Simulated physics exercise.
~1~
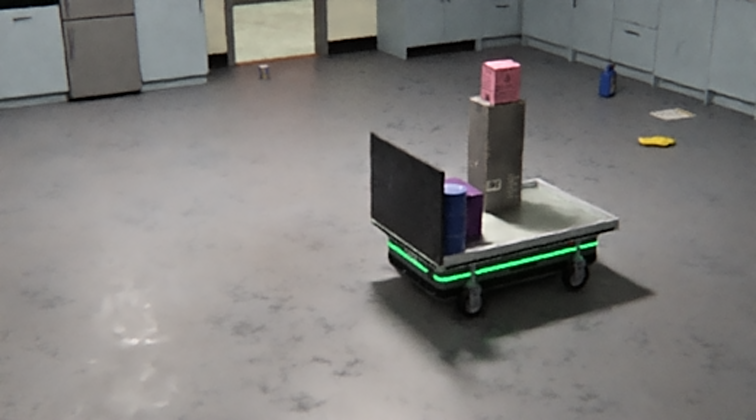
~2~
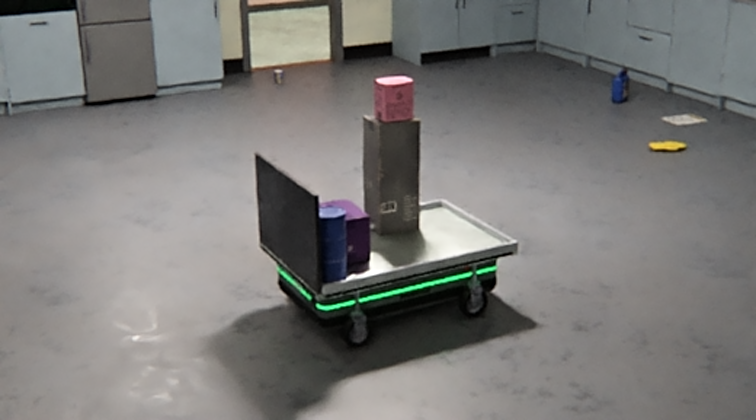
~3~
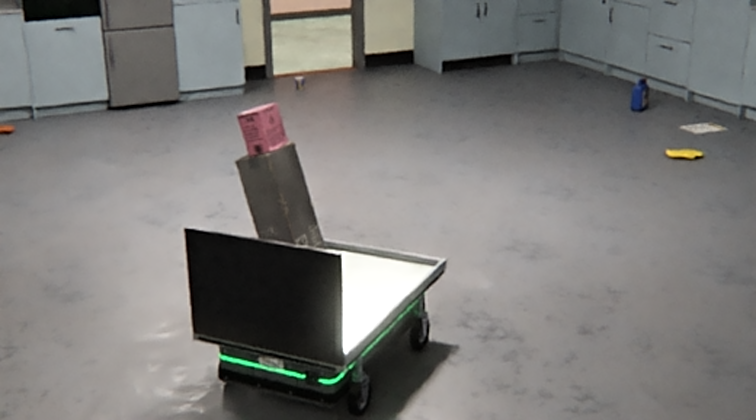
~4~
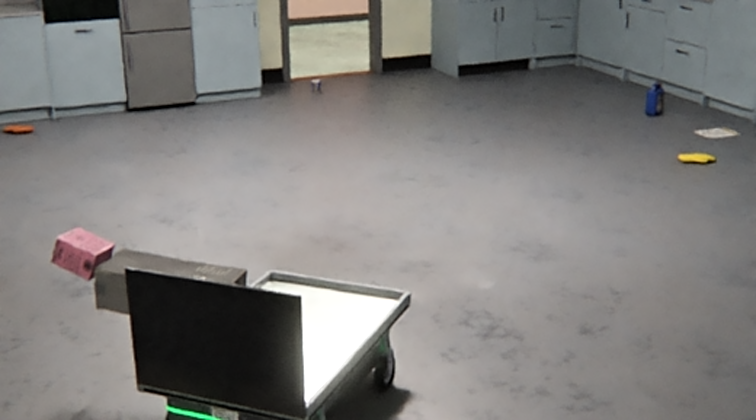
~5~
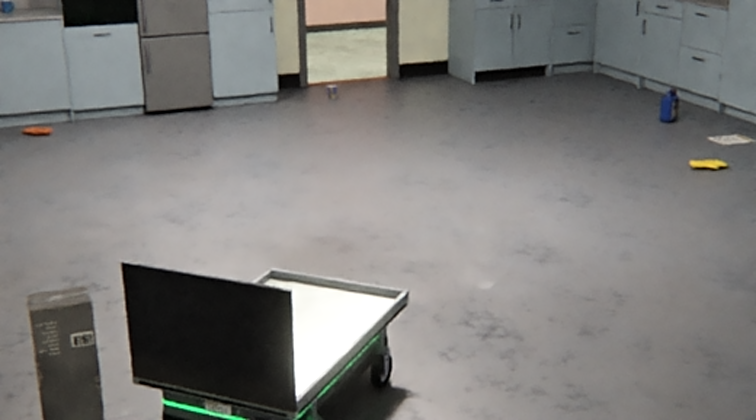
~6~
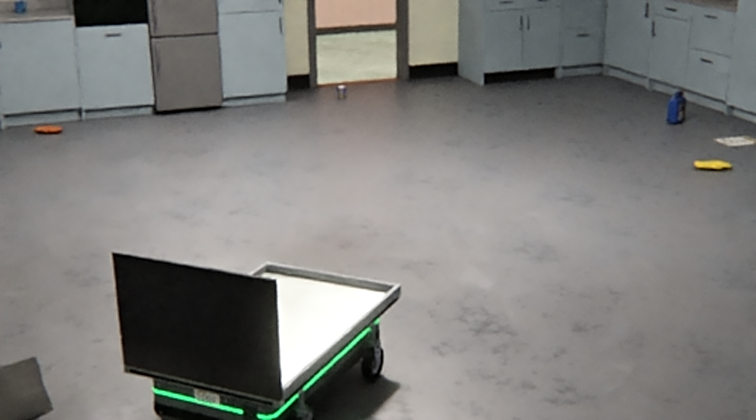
In the video, a flat cart carrying a tall grey box topped by a pink box, with blue and purple items behind a dark board, rolls left and turns. The stacked boxes tip off its left side, and the grey box ends up on the floor beside the stationary cart.
